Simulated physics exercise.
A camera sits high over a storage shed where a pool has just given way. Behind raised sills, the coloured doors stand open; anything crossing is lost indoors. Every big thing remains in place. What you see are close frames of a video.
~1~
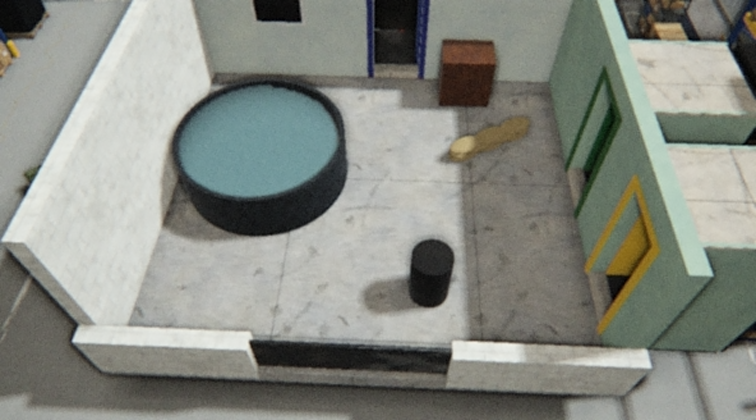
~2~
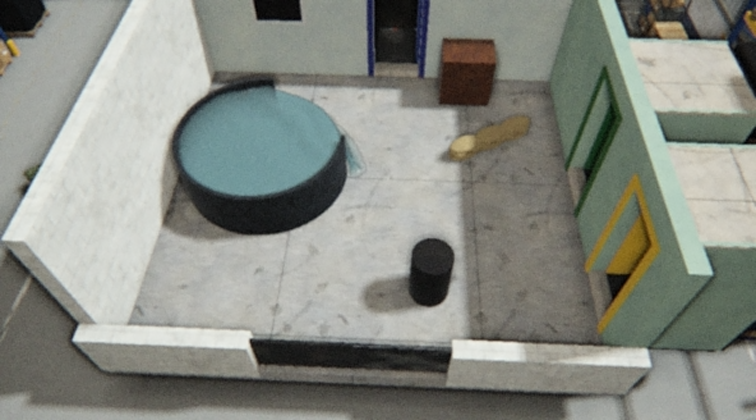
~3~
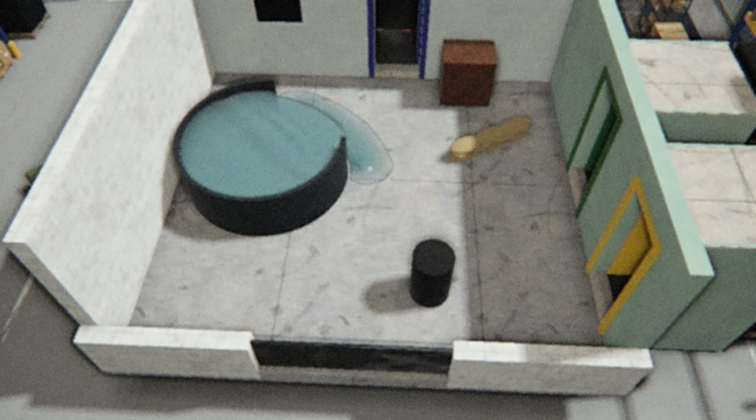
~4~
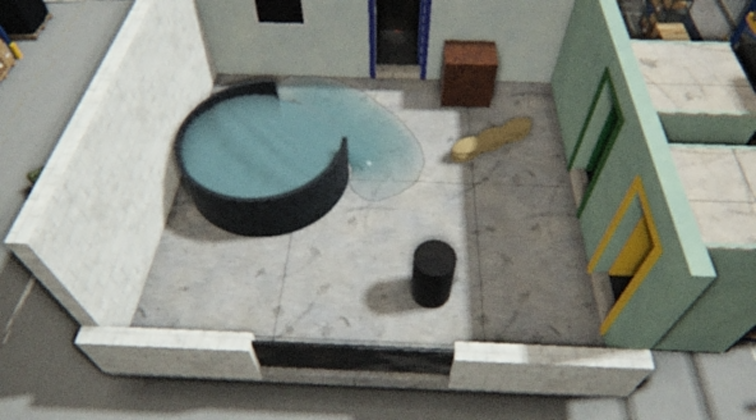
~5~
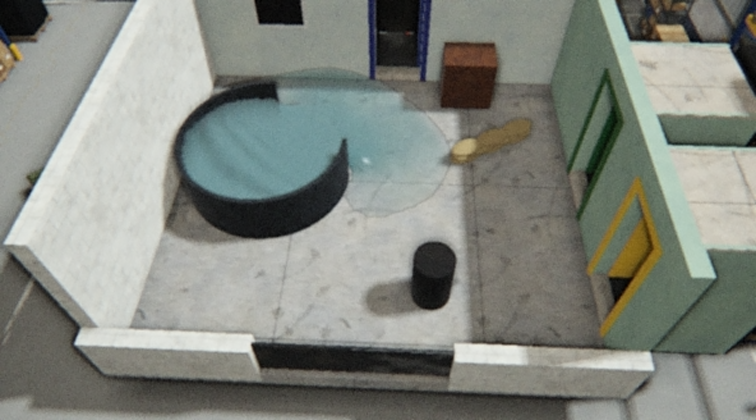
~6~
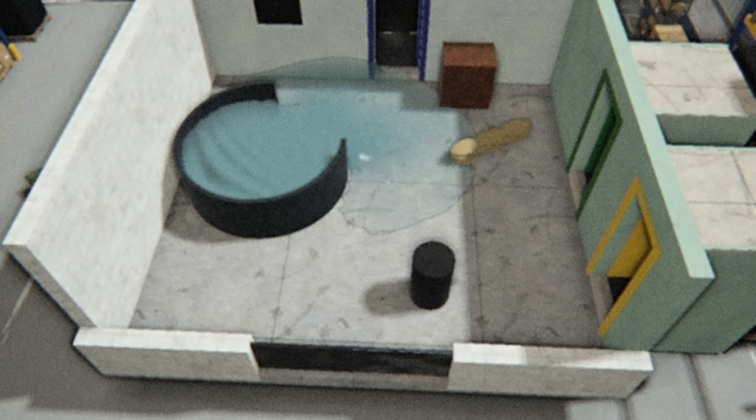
Water pouring through a gap in a round dark pool's far side, spreading across the pale floor around a tan object.
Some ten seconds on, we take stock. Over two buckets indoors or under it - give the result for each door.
Outcome: The yellow door will go over two buckets. The blue door will go over two buckets. The green door will keep to two buckets.
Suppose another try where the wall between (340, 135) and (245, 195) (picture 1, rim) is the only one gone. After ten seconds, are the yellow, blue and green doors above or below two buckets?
Well, the yellow door gets past it, then the blue door stays beneath it, and the green door gets past it.
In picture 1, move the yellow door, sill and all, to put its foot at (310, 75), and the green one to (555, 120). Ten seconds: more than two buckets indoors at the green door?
As I see it, the green door gets past the mark.
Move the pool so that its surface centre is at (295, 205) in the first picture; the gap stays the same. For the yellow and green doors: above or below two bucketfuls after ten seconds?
Taking them in turn, the yellow door surpasses that, while the green door surpasses that.
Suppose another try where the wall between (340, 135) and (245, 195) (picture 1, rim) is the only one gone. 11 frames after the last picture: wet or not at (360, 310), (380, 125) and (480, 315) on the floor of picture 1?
Respectively: Drenched, parched and drenched.
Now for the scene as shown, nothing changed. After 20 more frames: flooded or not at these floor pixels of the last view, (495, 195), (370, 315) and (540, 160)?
Point 1: Drenched; point 2: Not wet; point 3: Drenched.
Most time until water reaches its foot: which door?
That's the door marked yellow.
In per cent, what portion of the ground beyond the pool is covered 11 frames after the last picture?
Around 45 percent, give or take.
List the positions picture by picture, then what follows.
In the first frame, still water in the pool at (260, 137).
In the second frame, water pours out on the pool's far side and has run to a hidden place.
In the third frame, the front is at a hidden place, out from the gap on the pool's far side.
In the fourth frame, the front is at (289, 80), out from the gap on the pool's far side.
In the fifth frame, the front is at (439, 178), out from the gap on the pool's far side.
In the sixth frame, the front is at (473, 136), out from the gap on the pool's far side.
A moment on, water covers 35 % of the floor; the yellow door not reached, the blue door over two buckets in, the green door wet at the sill, nothing in.
Next, water covers 45 % of the floor; the yellow door not reached, the blue door far over two buckets in, the green door wet at the sill, nothing in.
Then, water covers 60 % of the floor; the yellow door wet at the sill, nothing in, the blue door far over two buckets in, the green door wet at the sill, nothing in.
Later, water covers 95 % of the floor; the yellow door under two buckets in, the blue door far over two buckets in, the green door wet at the sill, nothing in.
In the end, water covers 95 % of the floor; the yellow door over two buckets in, the blue door far over two buckets in, the green door under two buckets in.
